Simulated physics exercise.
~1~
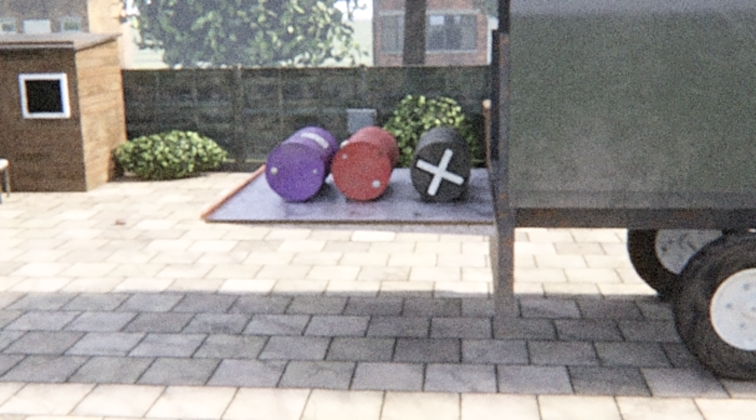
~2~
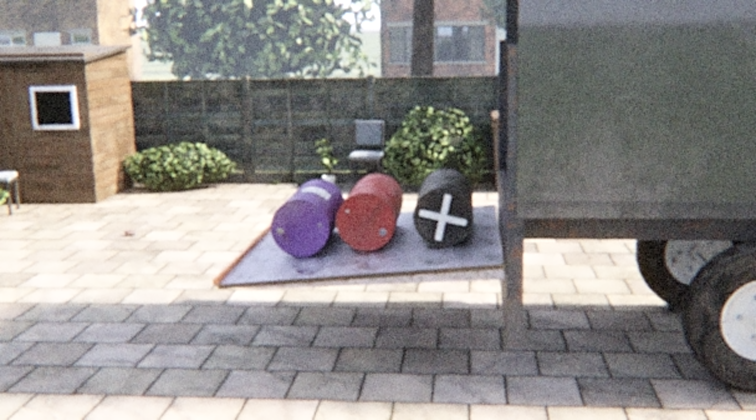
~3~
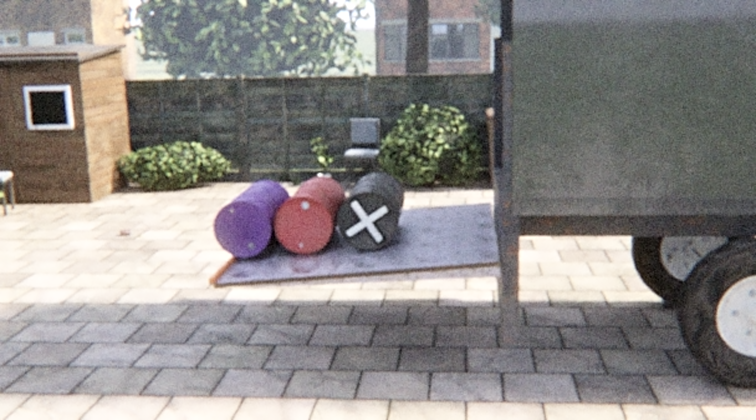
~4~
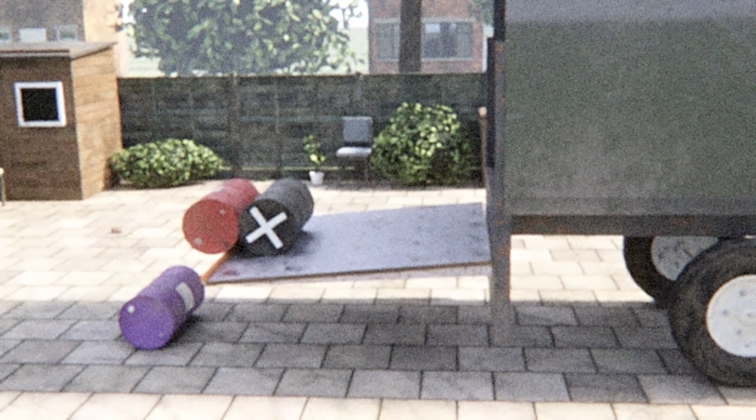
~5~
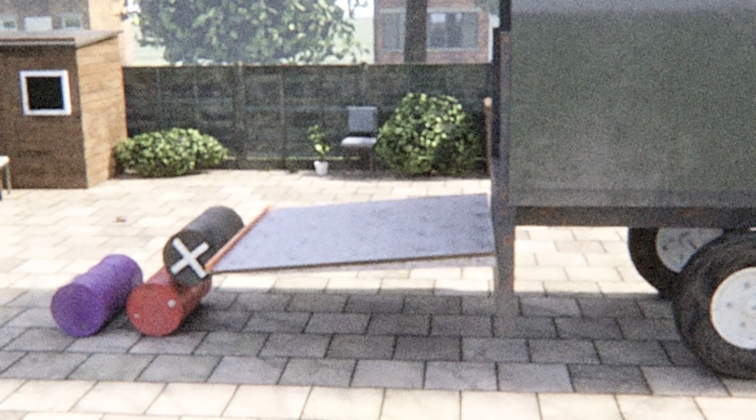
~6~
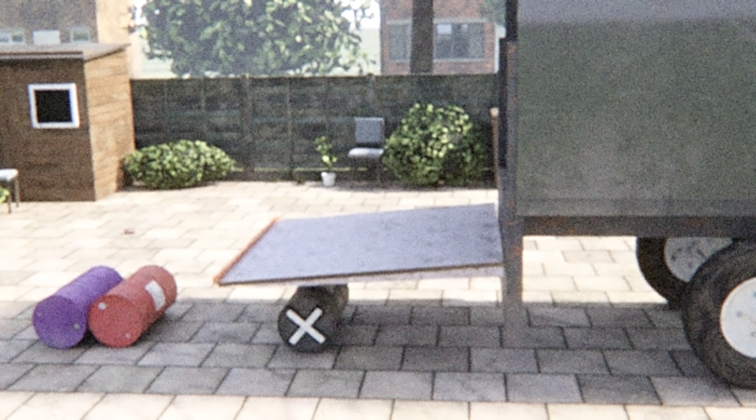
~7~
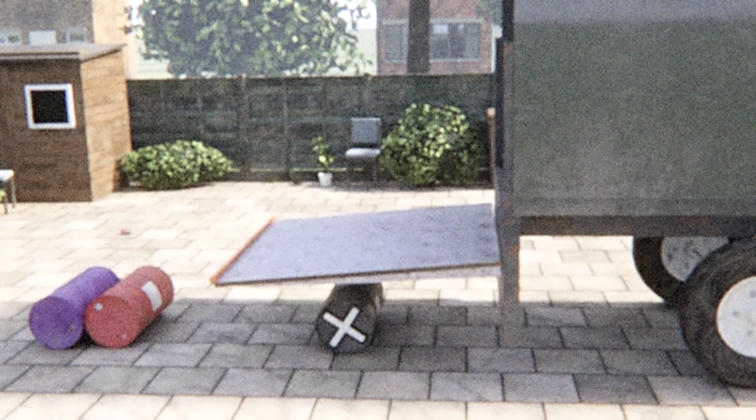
Three drums, purple, red and black with a white cross, rolled left down a trailer's tilting platform and dropped off its edge one after another; the purple and red ended side by side on the paving, the black one beneath the platform.
